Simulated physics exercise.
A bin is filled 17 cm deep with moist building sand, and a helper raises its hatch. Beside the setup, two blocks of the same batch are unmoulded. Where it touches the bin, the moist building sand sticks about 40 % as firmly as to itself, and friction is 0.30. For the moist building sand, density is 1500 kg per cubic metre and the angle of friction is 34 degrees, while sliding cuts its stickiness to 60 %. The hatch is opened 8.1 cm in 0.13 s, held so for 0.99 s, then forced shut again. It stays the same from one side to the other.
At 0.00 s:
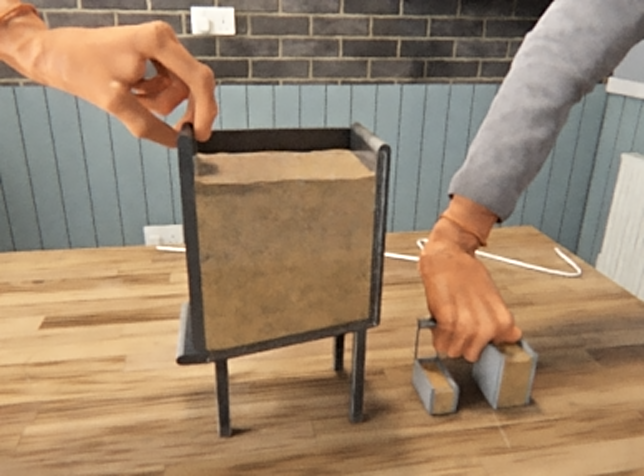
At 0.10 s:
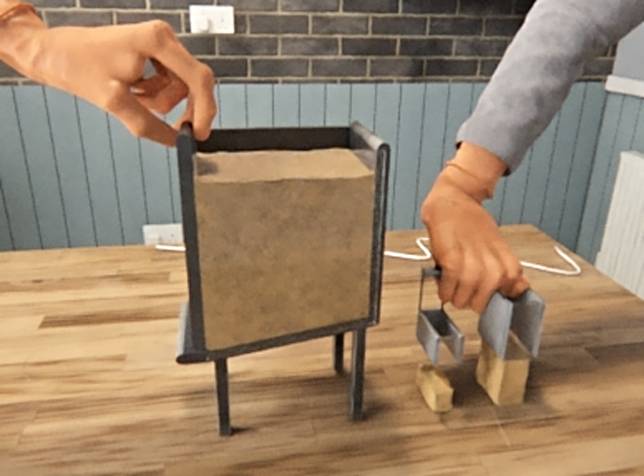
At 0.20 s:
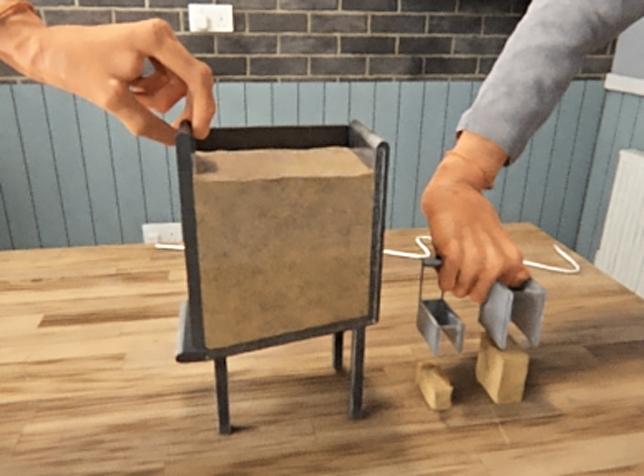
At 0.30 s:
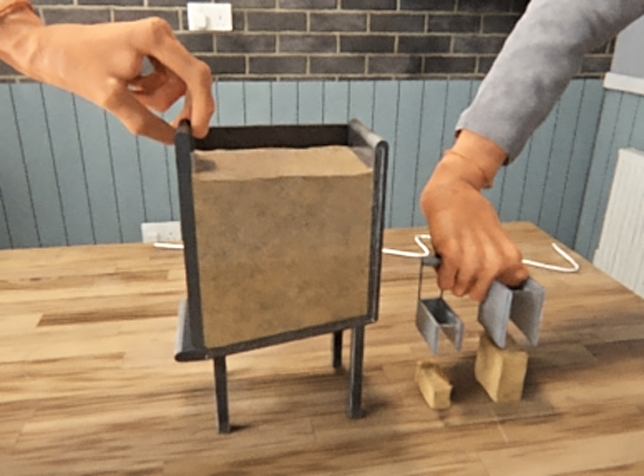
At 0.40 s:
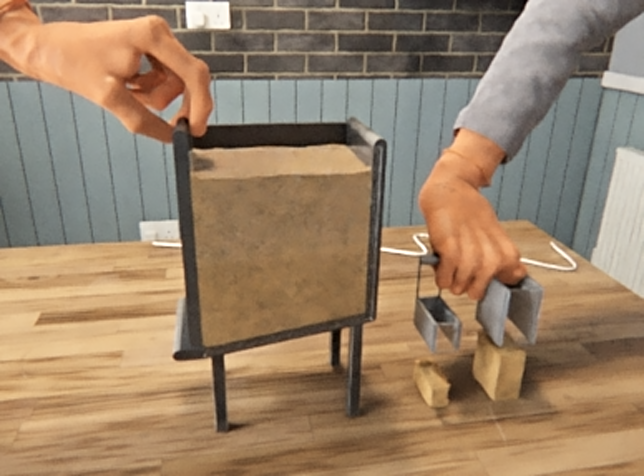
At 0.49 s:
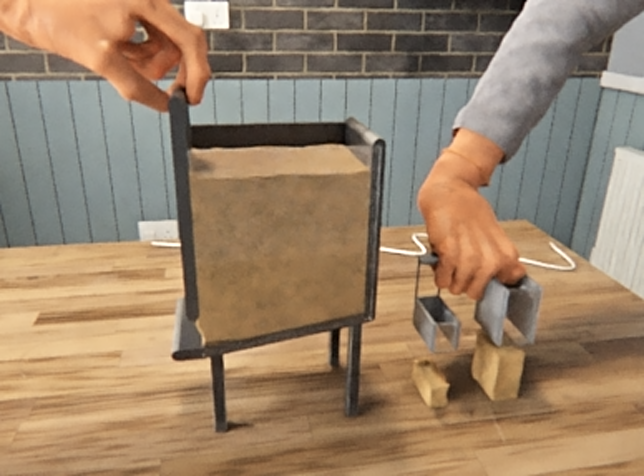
On a wooden table, one hand lifts moulds off two sand blocks, another raises a hatch slightly.
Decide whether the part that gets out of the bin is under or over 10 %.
It settles lower than 10 %.
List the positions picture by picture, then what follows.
Top of the hatch at (184, 143), not yet moved; top of the moist building sand at (350, 178); blocks stand 2.7 cm, 5.9 cm (left to right), in the first frame.
Top of the hatch at (183, 142), not yet moved; top of the moist building sand at (350, 177); blocks stand 2.7 cm, 5.9 cm (left to right), in the second frame.
Top of the hatch at (183, 141), not yet moved; top of the moist building sand at (349, 175); blocks stand 2.7 cm, 5.9 cm (left to right), in the third frame.
Top of the hatch at (182, 140), not yet moved; top of the moist building sand at (348, 174); blocks stand 2.7 cm, 5.9 cm (left to right), in the fourth frame.
Top of the hatch at (180, 139), not yet moved; top of the moist building sand at (346, 173); blocks stand 2.7 cm, 5.9 cm (left to right), in the fifth frame.
Top of the hatch at (176, 104), moved 2.7 cm; top of the moist building sand at (345, 173); blocks stand 2.7 cm, 5.9 cm (left to right), in the sixth frame.
After 0.76 s, the hatch is 8.1 cm open and 0 % is out.
After 1.08 s, the hatch is 8.1 cm open and 0 % is out.
After 1.39 s, the hatch is 8.1 cm open and 0 % is out.
After 1.71 s, the hatch is 1.9 cm open and 0 % is out.
After 1.93 s, at the end, the hatch is shut and 1 % is out.
